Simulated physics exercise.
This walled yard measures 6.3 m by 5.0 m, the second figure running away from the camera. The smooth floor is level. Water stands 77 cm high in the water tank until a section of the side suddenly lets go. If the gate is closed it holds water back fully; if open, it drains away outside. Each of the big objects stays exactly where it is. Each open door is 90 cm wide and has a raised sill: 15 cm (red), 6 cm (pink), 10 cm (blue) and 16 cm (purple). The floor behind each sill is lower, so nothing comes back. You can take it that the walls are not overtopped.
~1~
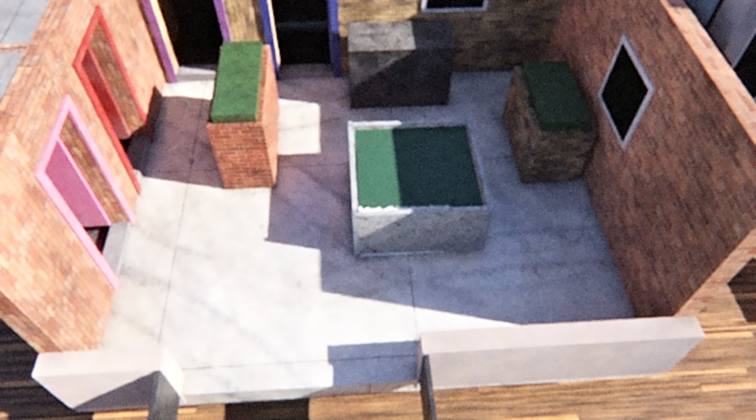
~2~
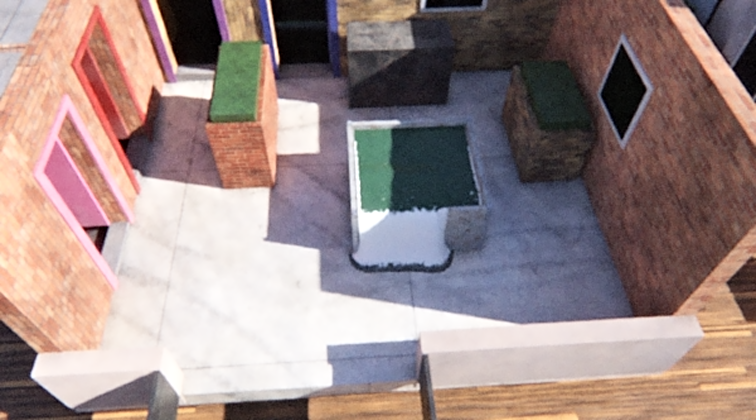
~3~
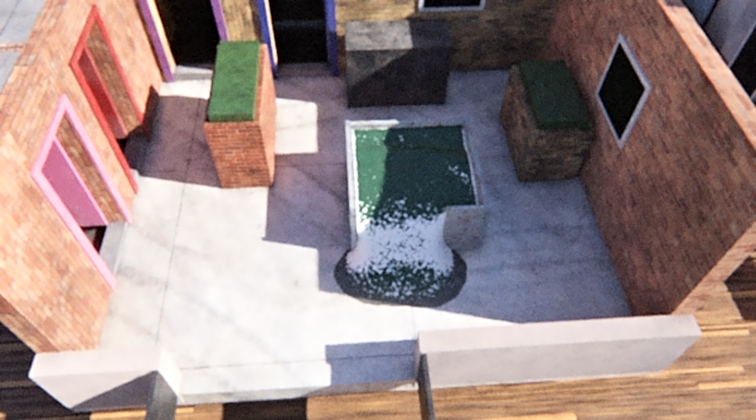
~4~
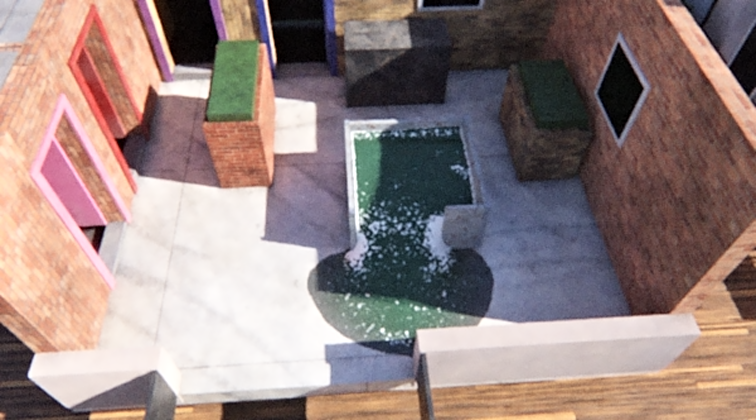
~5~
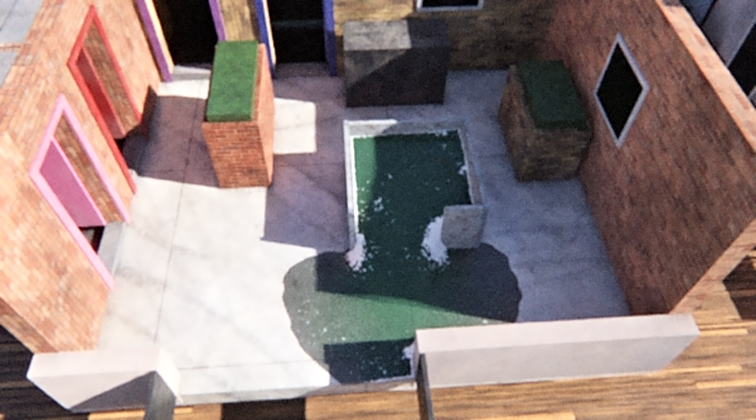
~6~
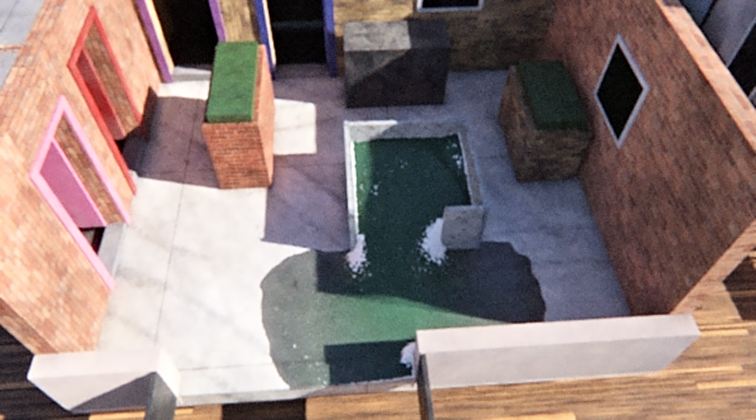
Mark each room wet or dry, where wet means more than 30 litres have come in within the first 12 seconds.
Red door - dry, pink door - dry, blue door - dry, purple door - dry.
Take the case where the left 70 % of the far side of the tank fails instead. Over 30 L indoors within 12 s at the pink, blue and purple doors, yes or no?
The pink door comes out less than that, the blue door more than that and the purple door less than that.
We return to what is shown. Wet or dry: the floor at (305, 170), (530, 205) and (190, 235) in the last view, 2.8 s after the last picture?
Respectively: Was missed, got hit, was missed.
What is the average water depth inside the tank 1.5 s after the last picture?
Some 25 cm on average.
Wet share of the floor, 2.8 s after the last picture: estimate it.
I'd say around 35 %.
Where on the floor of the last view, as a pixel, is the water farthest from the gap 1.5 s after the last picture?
Location: Approx. (91, 380) in the last view.
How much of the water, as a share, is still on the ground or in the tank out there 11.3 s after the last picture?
I'd say close to 38 percent is still there.
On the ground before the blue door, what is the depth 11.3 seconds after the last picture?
Depth: Approx. 1.0 cm.
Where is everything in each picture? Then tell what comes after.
The water tank at (416, 168) is whole and still, 77 cm deep, in the first frame.
Water pours out at (401, 238) and has run 0.6 m, to (447, 259); typically 6 cm deep outside, 77 cm at the water tank's back, in the second frame.
Water pours out at (399, 238) and has run 0.9 m, to (446, 296); typically 11 cm deep outside, 73 cm at the water tank's back, in the third frame.
Water pours out at (398, 239) and has run 1.4 m, to a hidden place; typically 8 cm deep outside, 66 cm at the water tank's back, in the fourth frame.
Water pours out at (397, 240) and has run 1.9 m, to a hidden place; typically 7 cm deep outside, 66 cm at the water tank's back, in the fifth frame.
The front is at a hidden place, 2.1 m from the gap at (398, 240); 4.3 m2 of floor is under water; 61 cm left at the back of the water tank, in the sixth frame.
Then, 0.7 s after the last picture water covers 20 % of the floor and is deepest (38 cm) near (429, 358); red door not reached, pink door not reached, blue door not reached, purple door not reached.
Then, 1.5 s after the last picture water covers 30 % of the floor and is deepest (27 cm) near (628, 345); red door not reached, pink door not reached, blue door not reached, purple door not reached.
Then, 2.8 s after the last picture water covers 35 % of the floor and is deepest (19 cm) near (572, 190); red door not reached, pink door 1 cm at the sill, 0 L in, blue door not reached, purple door not reached.
Then, 6.3 s after the last picture water covers 45 % of the floor and is deepest (10 cm) near (628, 345); red door not reached, pink door 1 cm at the sill, 0 L in, blue door not reached, purple door not reached.
Then, 11.3 s after the last picture water covers 60 % of the floor and is deepest (6 cm) near (450, 101); red door not reached, pink door 1 cm at the sill, 0 L in, blue door not reached, purple door not reached.
